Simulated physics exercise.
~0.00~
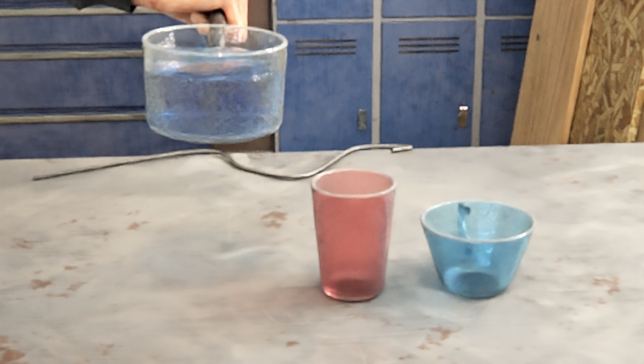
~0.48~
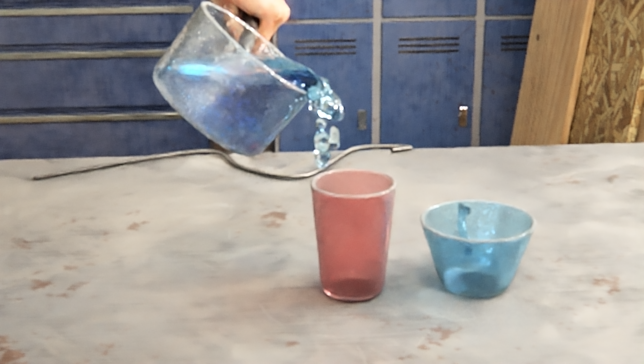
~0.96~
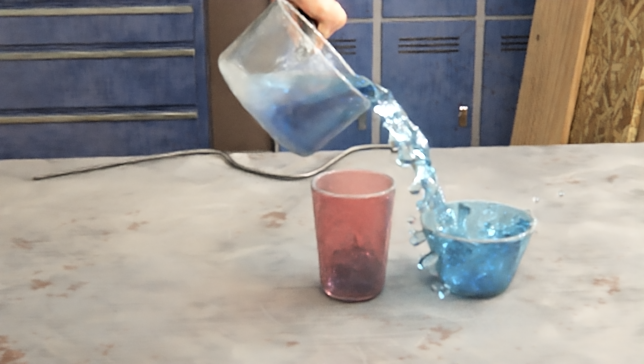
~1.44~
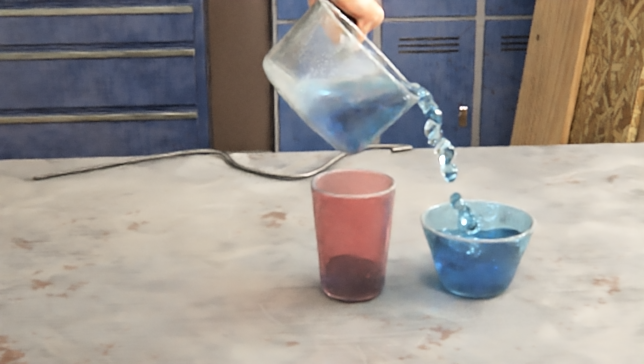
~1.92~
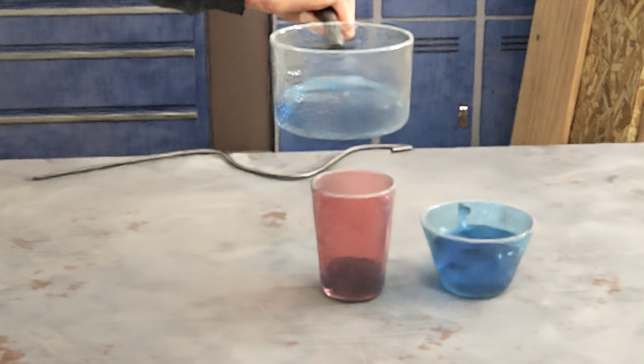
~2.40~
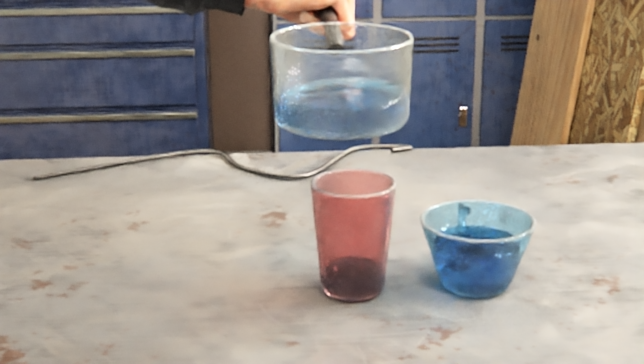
To begin with, a hand holds a clear glass pot of water above a pale tabletop, where a reddish tumbler stands to the left of a small blue cup. The hand tips the pot to the right, and bluish water begins spilling from its rim near the tumbler. Still pouring, the pot moves right, and the stream splashes into the blue cup, while some dark liquid shows in the tumbler. The stream thins as the cup fills further. Finally, the pot is upright again with some water left, the tumbler holding a little and the cup noticeably fuller.
